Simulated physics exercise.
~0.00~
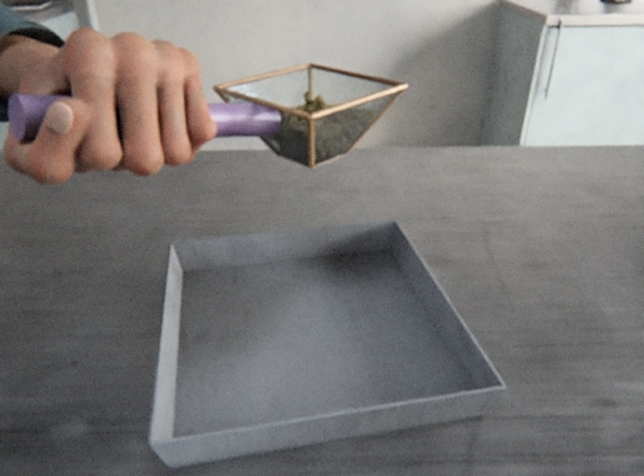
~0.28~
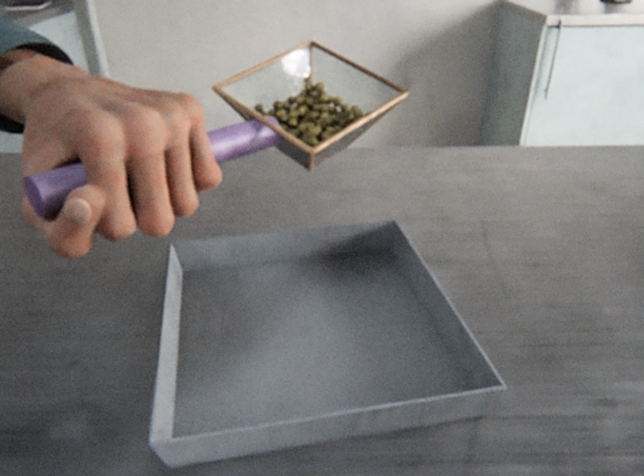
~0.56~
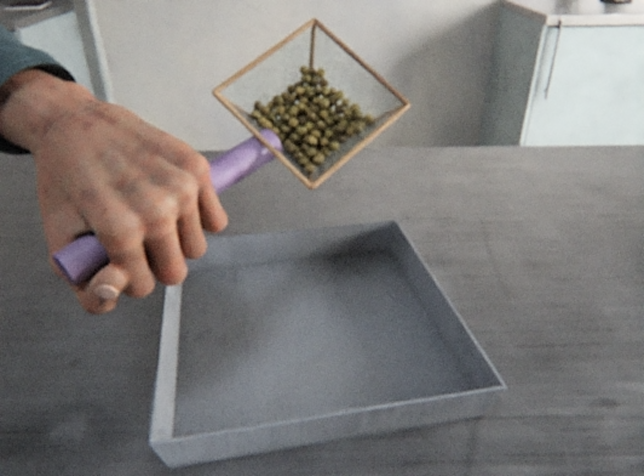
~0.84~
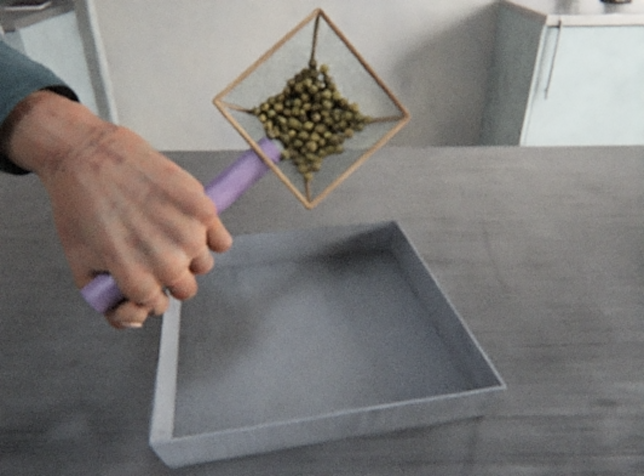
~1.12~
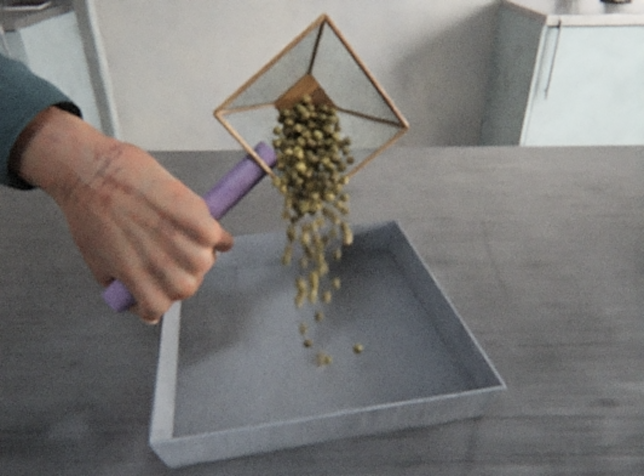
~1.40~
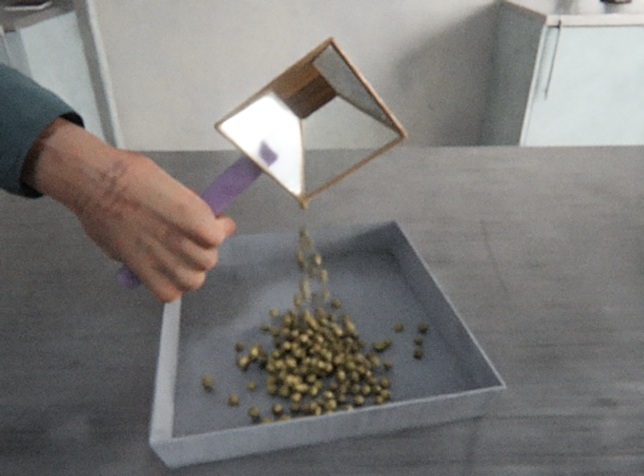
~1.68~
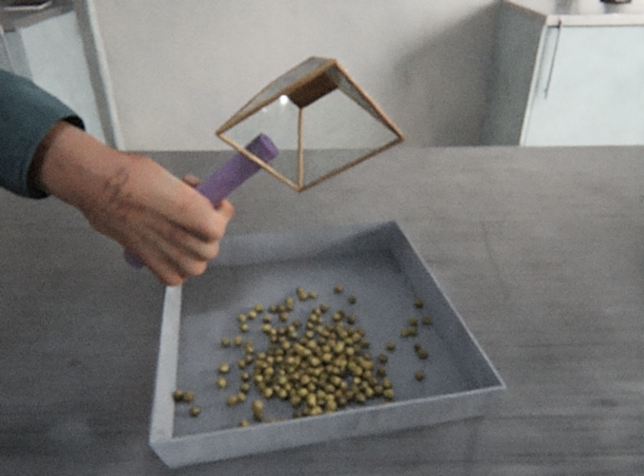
A hand tilts a glass scoop until all its green lentils fall into a gray tray.
